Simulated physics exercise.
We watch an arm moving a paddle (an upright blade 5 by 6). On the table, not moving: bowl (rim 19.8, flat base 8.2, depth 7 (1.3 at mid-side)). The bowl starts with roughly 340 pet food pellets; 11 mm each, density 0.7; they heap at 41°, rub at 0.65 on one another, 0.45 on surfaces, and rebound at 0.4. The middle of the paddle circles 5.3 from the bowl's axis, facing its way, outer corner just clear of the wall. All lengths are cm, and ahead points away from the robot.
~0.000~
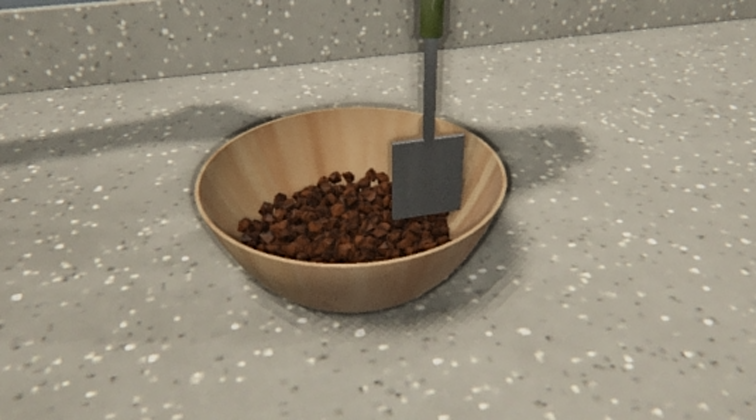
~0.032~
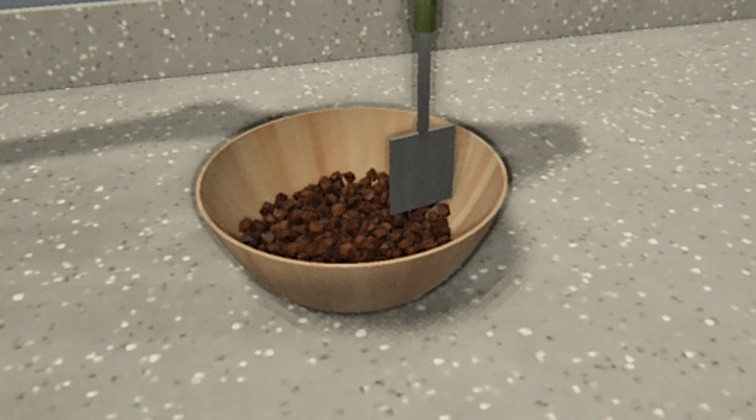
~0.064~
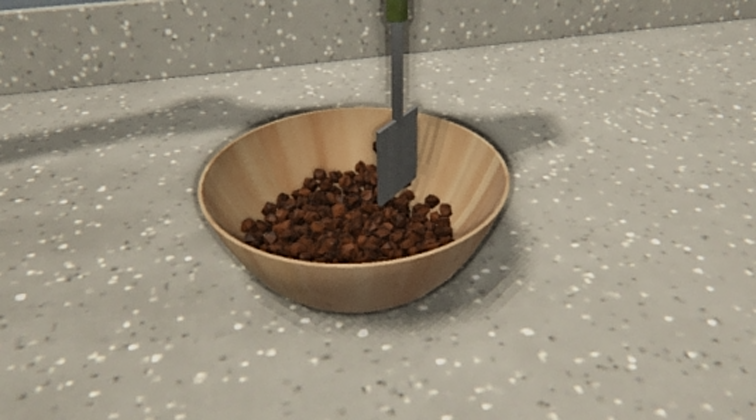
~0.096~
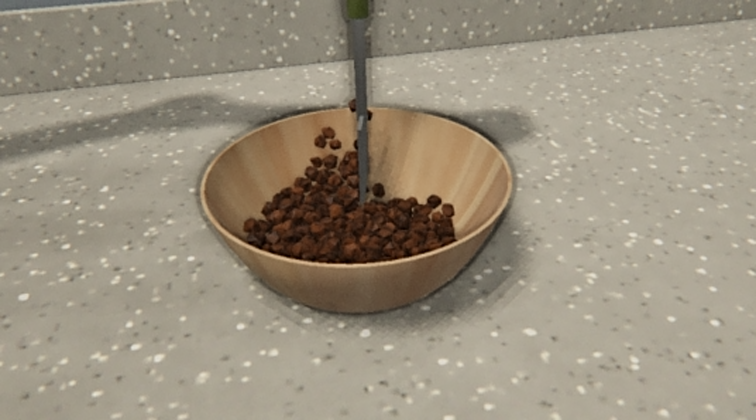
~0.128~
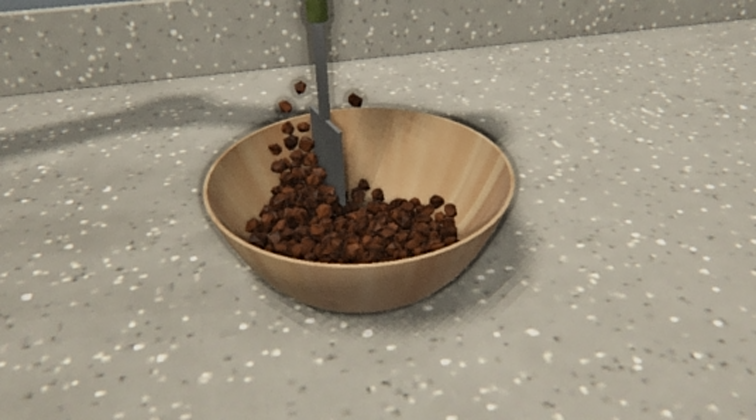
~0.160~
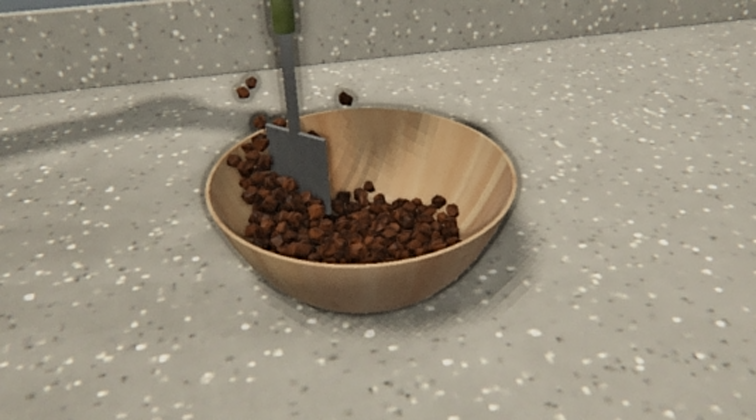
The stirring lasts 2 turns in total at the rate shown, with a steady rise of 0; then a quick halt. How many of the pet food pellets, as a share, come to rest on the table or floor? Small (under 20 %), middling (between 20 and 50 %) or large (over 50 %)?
On the table or floor the share is middling, between 20 and 50 %.
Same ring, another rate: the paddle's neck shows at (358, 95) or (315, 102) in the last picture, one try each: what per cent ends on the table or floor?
About 15 and 30 per cent.
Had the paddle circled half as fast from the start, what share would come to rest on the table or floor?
Then about 5 per cent.
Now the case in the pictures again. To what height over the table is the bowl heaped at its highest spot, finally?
Some 4.5 cm.
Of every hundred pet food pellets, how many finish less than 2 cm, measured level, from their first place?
Some 10 per cent.
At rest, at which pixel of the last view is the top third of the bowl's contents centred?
Around (377, 223).
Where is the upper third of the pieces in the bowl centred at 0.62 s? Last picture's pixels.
At about (331, 267).
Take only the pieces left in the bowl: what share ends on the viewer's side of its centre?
Roughly 50 per cent.
After 0.39 s, 2° round, highest piece 9 above the table; 288 in the bowl, 16 on the table or floor, 34 in flight or on the tool.
After 0.62 s, 228° round, highest piece 10 above the table; 242 in the bowl, 72 on the table or floor, 24 in flight or on the tool.
After 0.94 s, 0° round, highest piece 5 above the table; 216 in the bowl, 122 on the table or floor.
After 1.64 s, 0° round, highest piece 4 above the table; 216 in the bowl, 122 on the table or floor.
At rest, 216 in the bowl, 122 on the table or floor. That is 36 % on the table or floor.
